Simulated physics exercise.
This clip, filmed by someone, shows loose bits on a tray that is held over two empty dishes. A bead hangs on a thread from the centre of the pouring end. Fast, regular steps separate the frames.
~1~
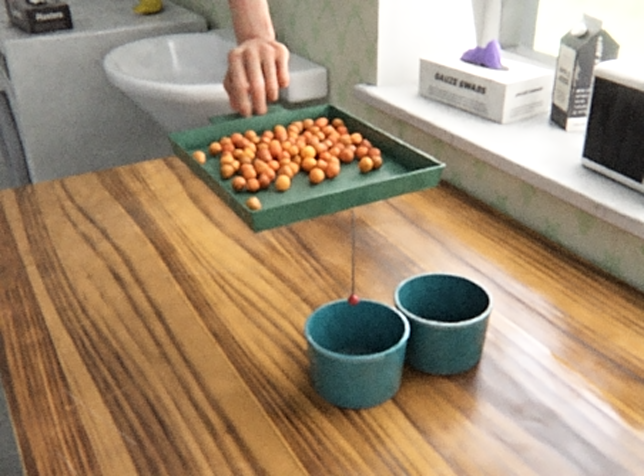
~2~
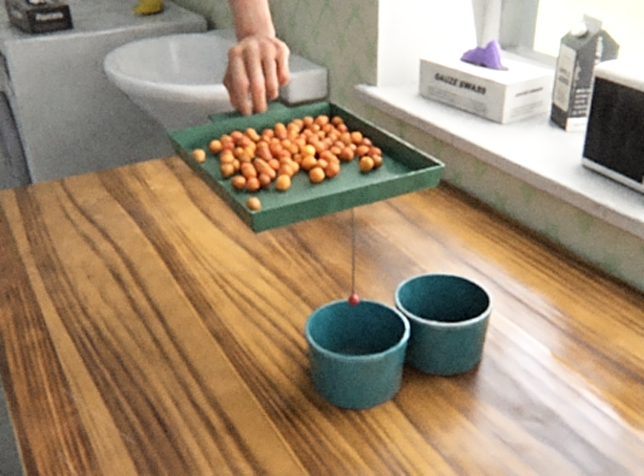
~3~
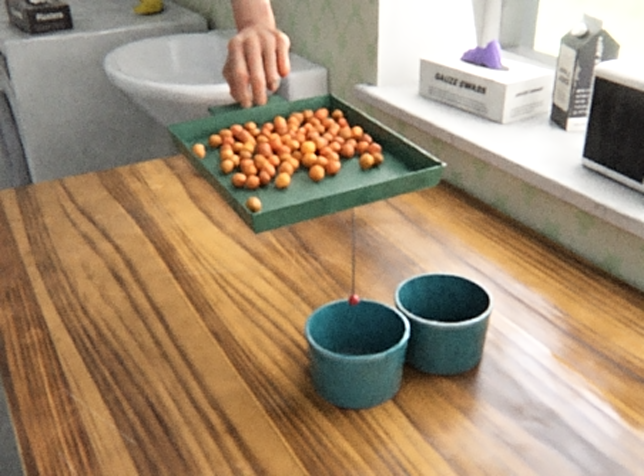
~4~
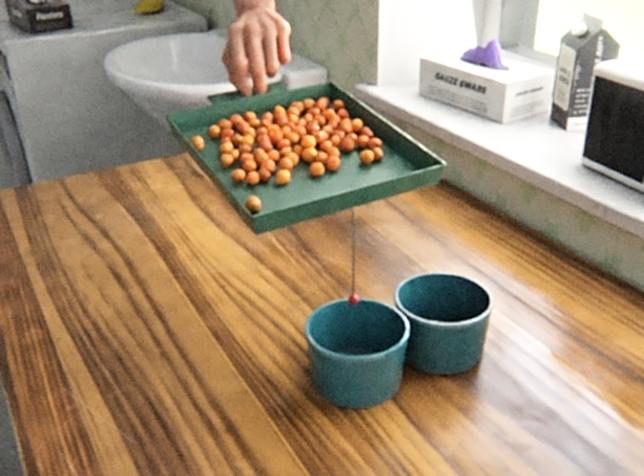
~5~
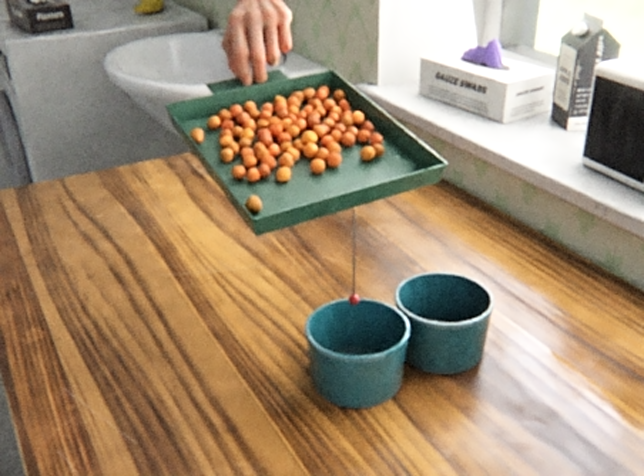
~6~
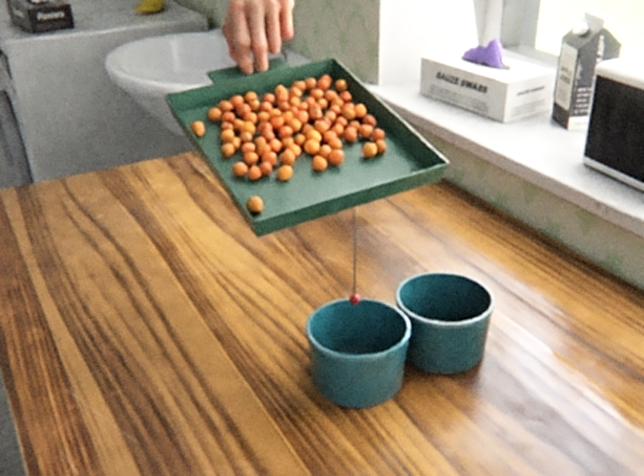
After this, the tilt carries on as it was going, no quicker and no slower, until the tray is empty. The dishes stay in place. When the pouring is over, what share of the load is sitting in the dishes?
Catch falls short of half.
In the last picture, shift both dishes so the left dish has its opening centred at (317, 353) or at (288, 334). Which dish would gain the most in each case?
So: The one further left first, and the one further left second.
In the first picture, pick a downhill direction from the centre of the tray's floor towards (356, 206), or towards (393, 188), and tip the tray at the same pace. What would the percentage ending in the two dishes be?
Case one near 30 %; case two near 90 %.
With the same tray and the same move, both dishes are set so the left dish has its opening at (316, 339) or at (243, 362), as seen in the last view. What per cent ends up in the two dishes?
Around 50 and then 40 per cent.
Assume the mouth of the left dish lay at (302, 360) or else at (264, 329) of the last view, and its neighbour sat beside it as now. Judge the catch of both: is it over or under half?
For the two tries in order: Exceeding half, not as much as half.
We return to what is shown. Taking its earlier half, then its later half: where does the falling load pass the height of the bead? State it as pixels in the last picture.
It passes near (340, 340) first and then near (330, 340).
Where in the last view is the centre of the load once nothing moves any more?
Near pixel (357, 424).
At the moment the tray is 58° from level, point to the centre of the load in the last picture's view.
Somewhere about (322, 160).
Shortly afterwards, tray tipped steeply; the whole lot on the tray.
Next, tray tipped right over; the whole lot on the tray.
Some moments later, tray tipped past a quarter turn; near a quarter in the left dish; the bulk outside both.
In the end, tray tipped past a quarter turn; near a quarter in the left dish; none at all in the right dish; the bulk outside both.
